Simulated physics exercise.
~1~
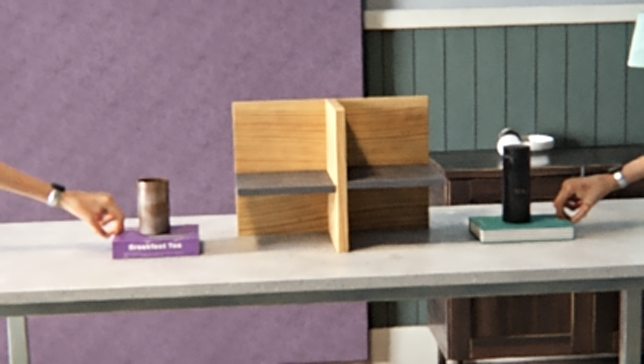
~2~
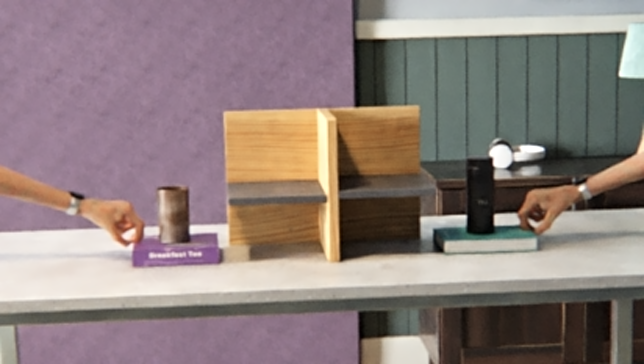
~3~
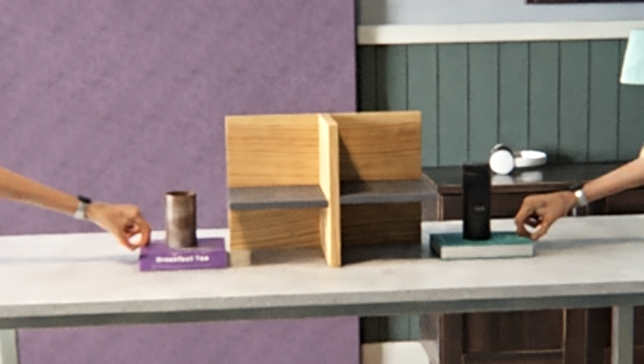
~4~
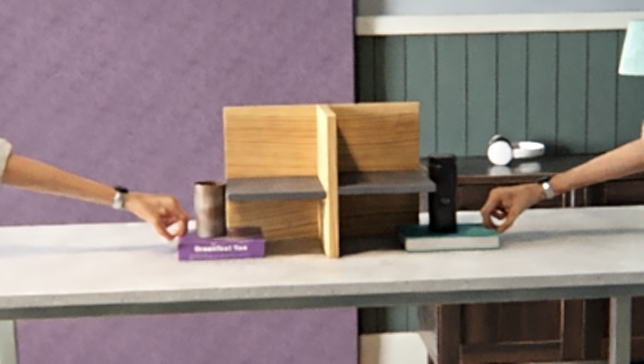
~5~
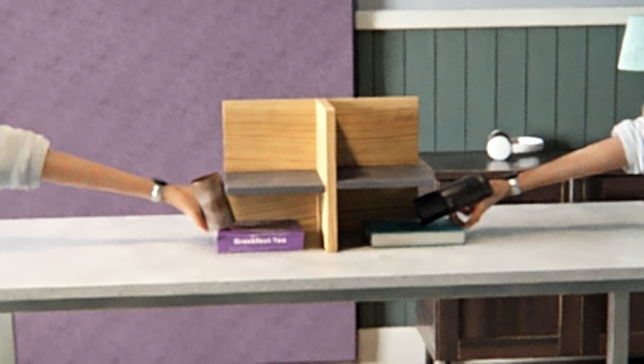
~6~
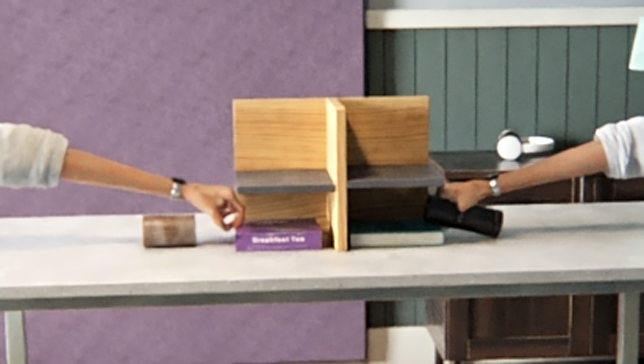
To begin with, a purple packet labelled Breakfast Tea carries an upright brown beaker on the left, and a turquoise book carries an upright black jar on the right, with a wooden rack between them. Two hands, one from each side, slide the carriers steadily inward toward the low grey shelf. As the packet and book pass beneath it, the beaker tilts back toward the left hand and the jar tips outward to the right. Both carriers keep moving in under the shelf. Finally, the beaker lies on the table and the jar is tipped onto its side by the right hand.
